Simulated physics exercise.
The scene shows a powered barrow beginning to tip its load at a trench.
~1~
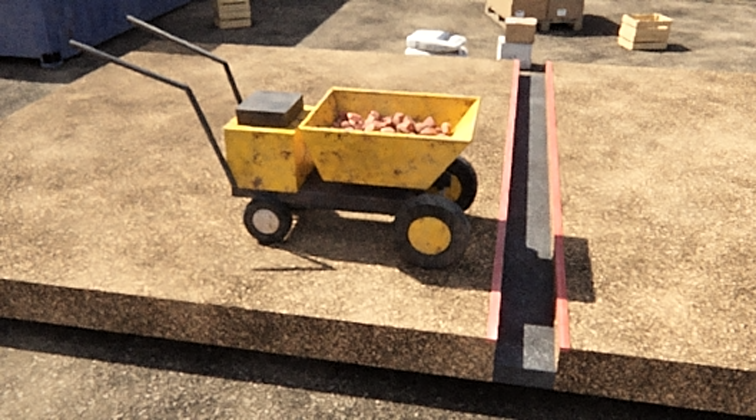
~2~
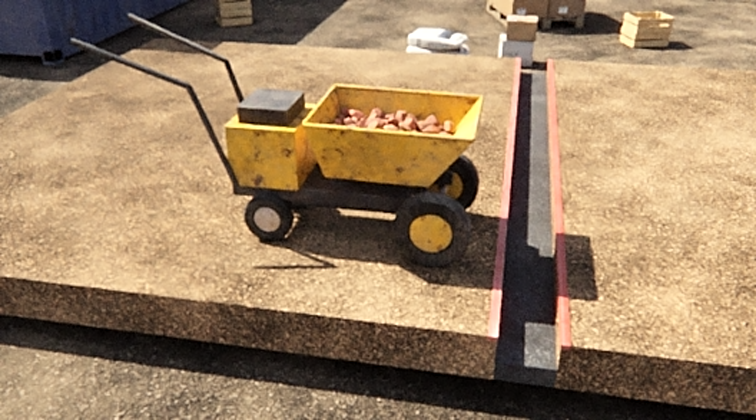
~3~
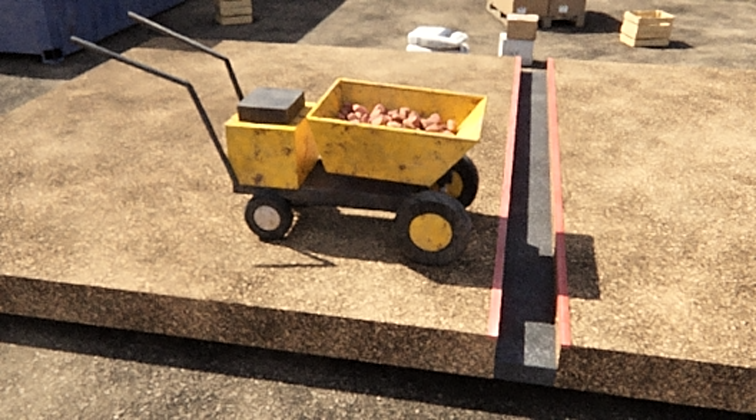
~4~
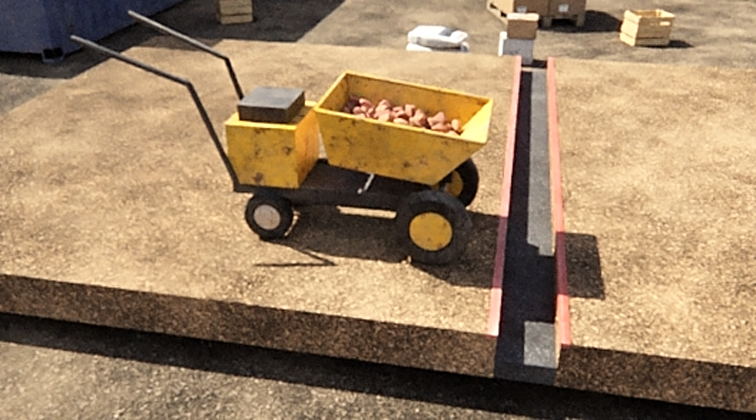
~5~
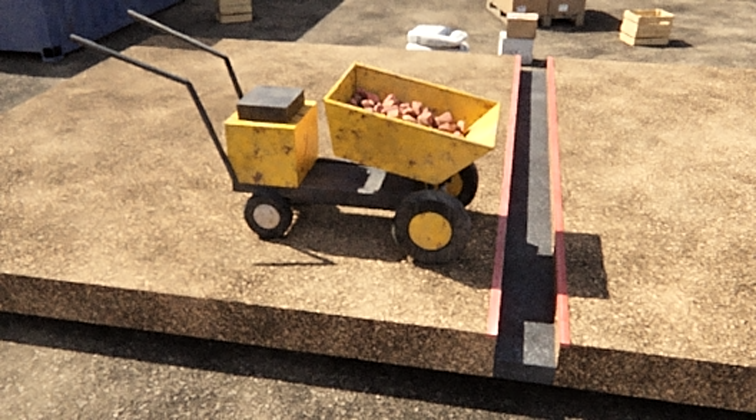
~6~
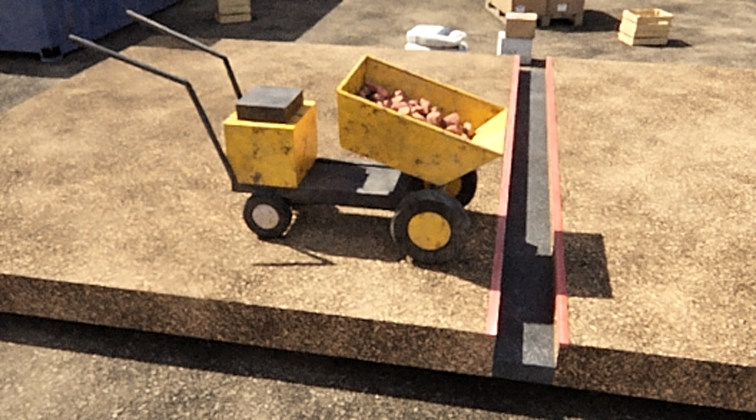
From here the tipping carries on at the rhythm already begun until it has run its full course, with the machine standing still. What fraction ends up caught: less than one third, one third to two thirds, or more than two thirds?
The load will go in at a third to two thirds.
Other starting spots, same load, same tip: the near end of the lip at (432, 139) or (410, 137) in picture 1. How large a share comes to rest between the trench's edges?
Roughly 90 and 80 percent respectively.
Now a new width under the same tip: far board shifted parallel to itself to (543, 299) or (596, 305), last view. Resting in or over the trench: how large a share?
About 0 and 90 per cent.
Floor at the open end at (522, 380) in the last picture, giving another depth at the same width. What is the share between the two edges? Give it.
Some 50 per cent.
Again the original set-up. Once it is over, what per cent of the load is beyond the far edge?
Roughly 50 per cent of the load.
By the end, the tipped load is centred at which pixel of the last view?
I'd mark it at roughly (553, 242).
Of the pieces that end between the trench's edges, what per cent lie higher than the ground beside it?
My guess is some 10 per cent.
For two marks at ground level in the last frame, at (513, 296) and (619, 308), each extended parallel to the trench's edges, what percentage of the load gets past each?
The first comes to 90 per cent, the second to 20 per cent.
Soon after the last picture, skip tipped steeply; all in the skip.
A little later, skip tipped right over; most in the skip; a small part in or heaped over the trench; about a quarter beyond it; a stray few falling.
Later still, skip tipped right over; a small part in the skip; about a third in or heaped over the trench; about half beyond it.
At rest, skip tipped right over; about half in or heaped over the trench; about half beyond it.
